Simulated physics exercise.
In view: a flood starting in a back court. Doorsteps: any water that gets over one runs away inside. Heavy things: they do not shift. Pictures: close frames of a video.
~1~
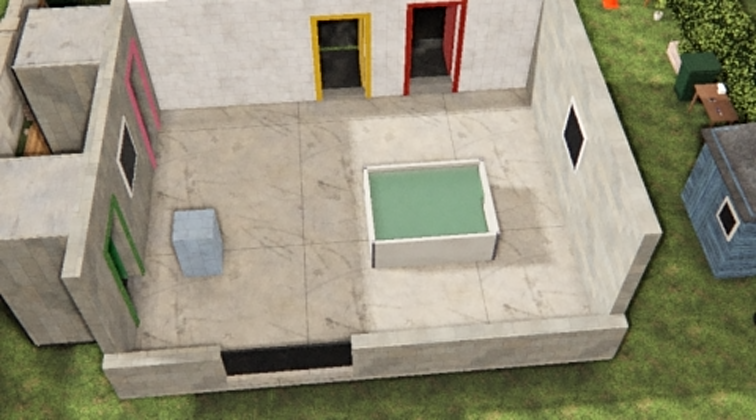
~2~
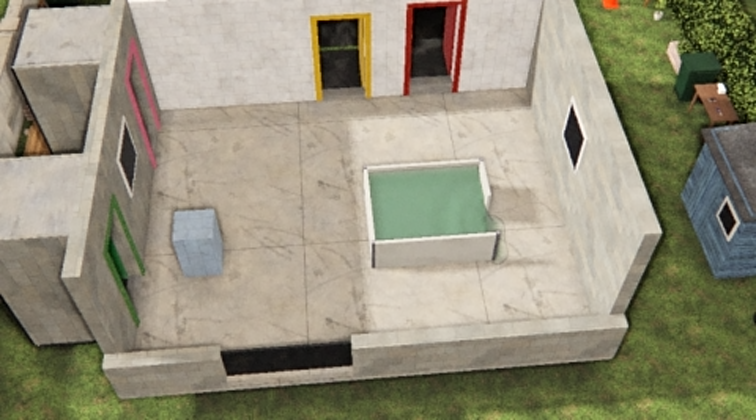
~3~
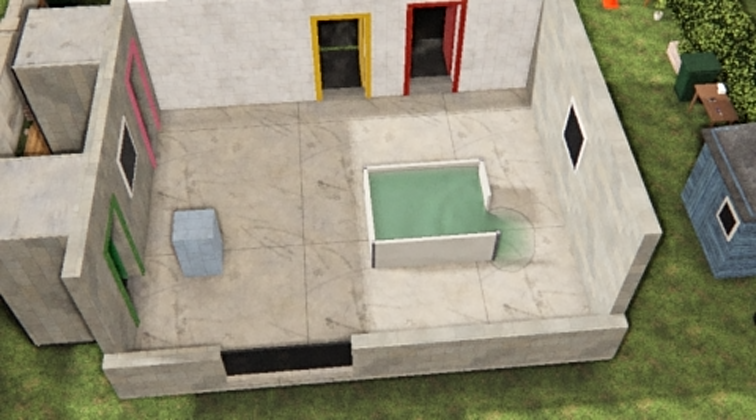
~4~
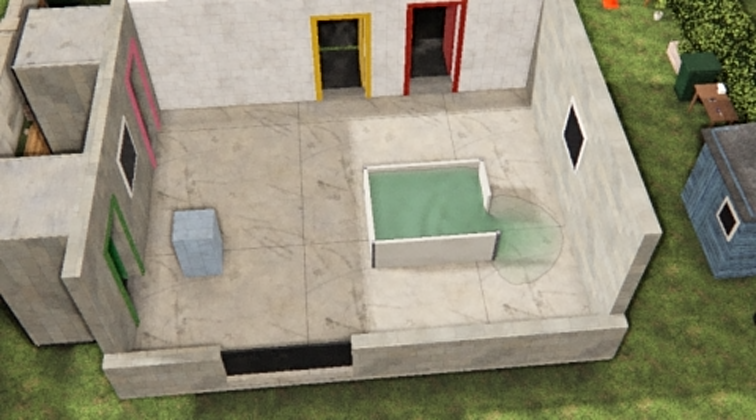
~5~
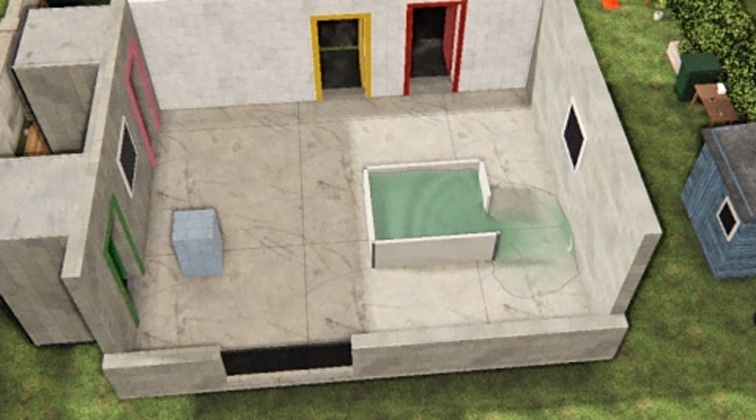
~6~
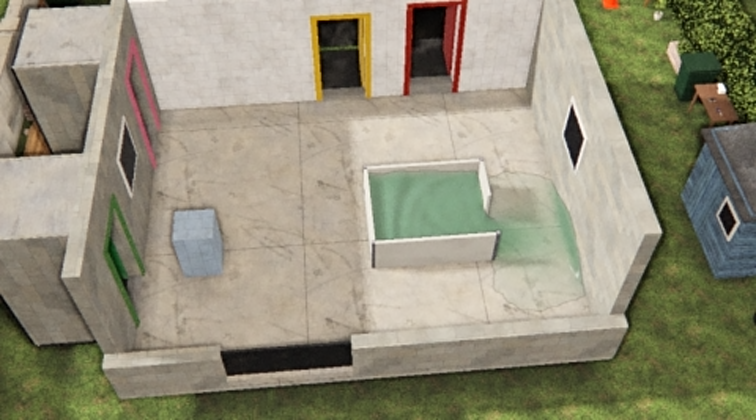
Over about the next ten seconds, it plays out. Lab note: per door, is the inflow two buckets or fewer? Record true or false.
Pink door true; green door false; yellow door true; red door true.
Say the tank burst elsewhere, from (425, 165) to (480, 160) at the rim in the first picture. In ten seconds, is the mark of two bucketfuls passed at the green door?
The green door falls short.
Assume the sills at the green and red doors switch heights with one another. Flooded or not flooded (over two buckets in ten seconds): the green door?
I'd say green door doesn't reach the mark.
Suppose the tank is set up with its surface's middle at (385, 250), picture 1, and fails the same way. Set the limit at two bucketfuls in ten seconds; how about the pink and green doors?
Pink falls short, green falls short.
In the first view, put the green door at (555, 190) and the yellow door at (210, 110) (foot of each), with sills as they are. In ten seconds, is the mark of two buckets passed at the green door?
Answer: Green is flooded.
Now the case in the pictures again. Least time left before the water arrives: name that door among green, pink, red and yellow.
I'd go with the red door.
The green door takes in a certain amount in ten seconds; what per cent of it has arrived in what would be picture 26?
Roughly 0 per cent.
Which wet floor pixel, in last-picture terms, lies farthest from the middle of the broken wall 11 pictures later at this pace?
The front should reach about (520, 93).
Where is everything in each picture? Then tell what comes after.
In the first picture, the water tank at (429, 202) is whole and still.
In the second picture, water pours out at (488, 232) and has run to a hidden place.
In the third picture, water pours out at (488, 232) and has run to (527, 224).
In the fourth picture, water pours out at (488, 233) and has run to (554, 225).
In the fifth picture, water pours out at (488, 232) and has run to (576, 268).
In the sixth picture, water pours out at (488, 232) and has run to (583, 291).
A moment on, water covers 10 % of the floor; the pink door not reached, the green door not reached, the yellow door not reached, the red door not reached.
Next, water covers 20 % of the floor; the pink door not reached, the green door not reached, the yellow door not reached, the red door not reached.
Then, water covers 45 % of the floor; the pink door not reached, the green door not reached, the yellow door wet at the sill, nothing in, the red door wet at the sill, nothing in.
Later, water covers 75 % of the floor; the pink door not reached, the green door under two buckets in, the yellow door wet at the sill, nothing in, the red door wet at the sill, nothing in.
In the end, water covers 95 % of the floor; the pink door wet at the sill, nothing in, the green door over two buckets in, the yellow door wet at the sill, nothing in, the red door wet at the sill, nothing in.
